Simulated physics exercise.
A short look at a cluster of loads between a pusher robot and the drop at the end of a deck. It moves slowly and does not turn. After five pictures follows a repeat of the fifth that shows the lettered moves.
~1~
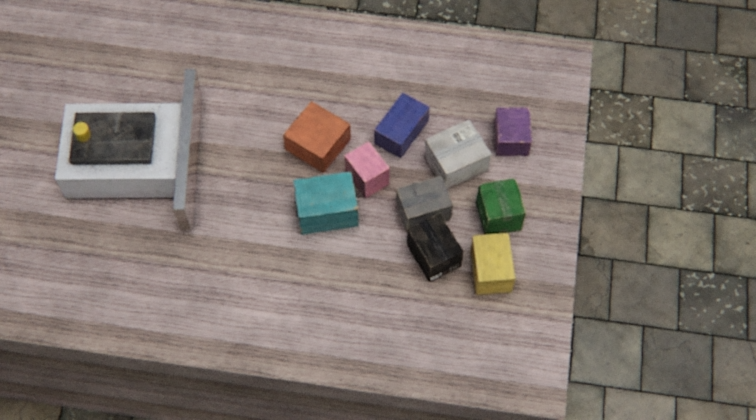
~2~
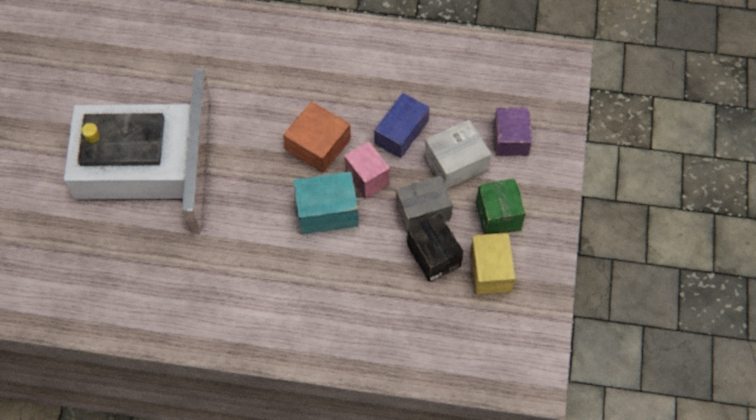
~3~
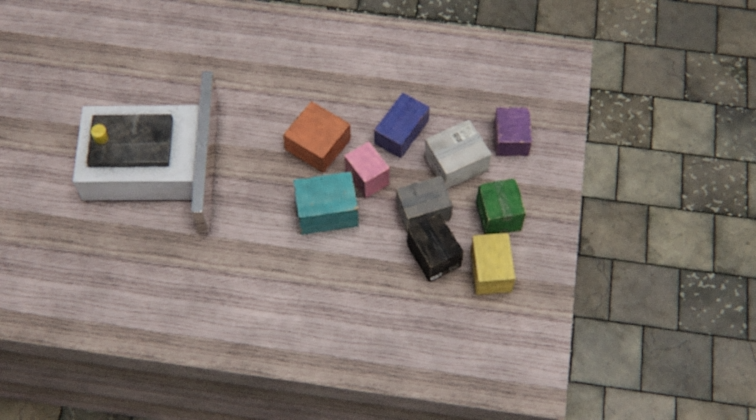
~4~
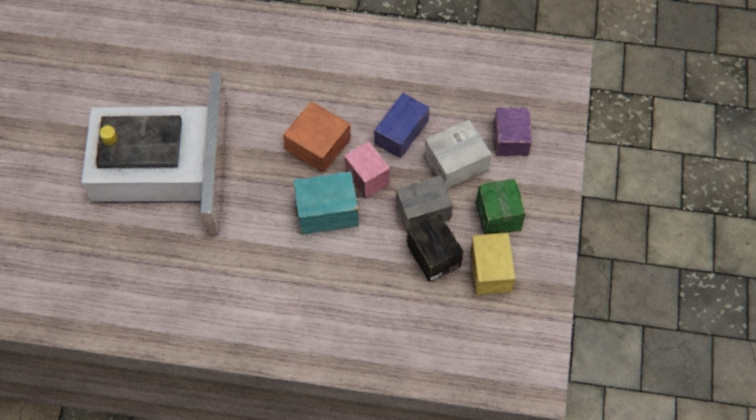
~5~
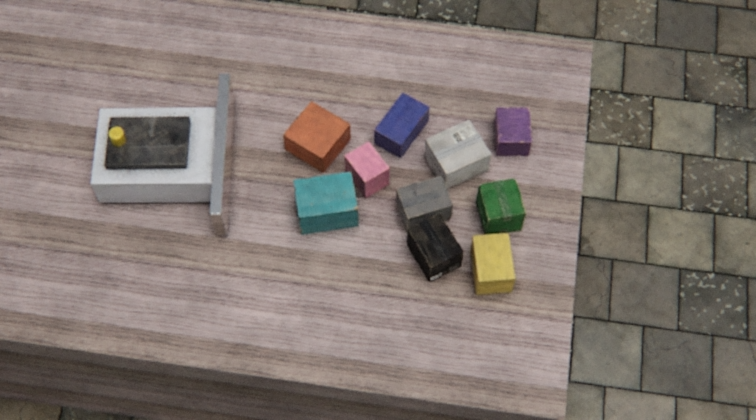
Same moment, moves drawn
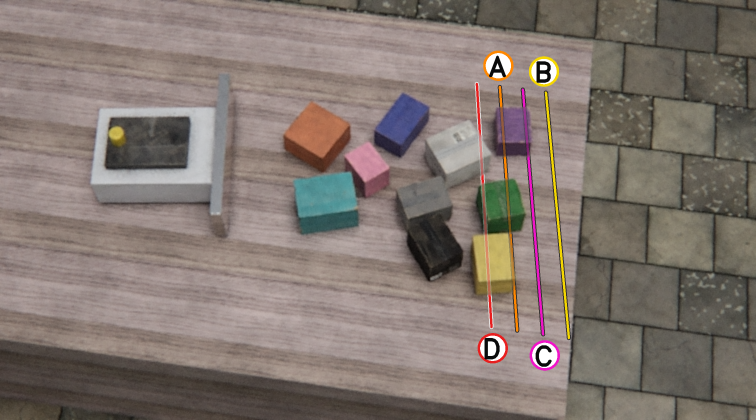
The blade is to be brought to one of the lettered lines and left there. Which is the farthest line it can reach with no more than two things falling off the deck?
No third one falls up to D.
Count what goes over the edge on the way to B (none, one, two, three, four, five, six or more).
Six or more.
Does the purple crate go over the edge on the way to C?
Yes.
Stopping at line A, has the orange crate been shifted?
By then, yes.
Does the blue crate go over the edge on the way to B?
By then, yes.
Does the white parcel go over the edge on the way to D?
No.
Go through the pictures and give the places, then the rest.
Blue crate (401, 125); purple crate (513, 132); green parcel (500, 207), in the first picture.
Robot (128, 138); pink crate (368, 170), in the second picture.
Robot (137, 140); yellow crate (492, 264), in the third picture.
Robot (146, 141); black box (435, 248), in the fourth picture.
Robot (154, 142); grey box (425, 204); blue crate (401, 125); purple crate (513, 132), in the fifth picture.
On the marked copy, A at (508, 202); B at (557, 208); C at (532, 205); D at (484, 199).
Following D. Soon after the start, robot (247, 154); orange crate (348, 130); turquoise crate (349, 209).
Later, robot (340, 166); green parcel (541, 211); purple crate (519, 132).
In the end, robot (415, 176); green parcel over the edge; purple crate over the edge; two fallen.
As for the rest, A drops three; B drops eight; C drops six.
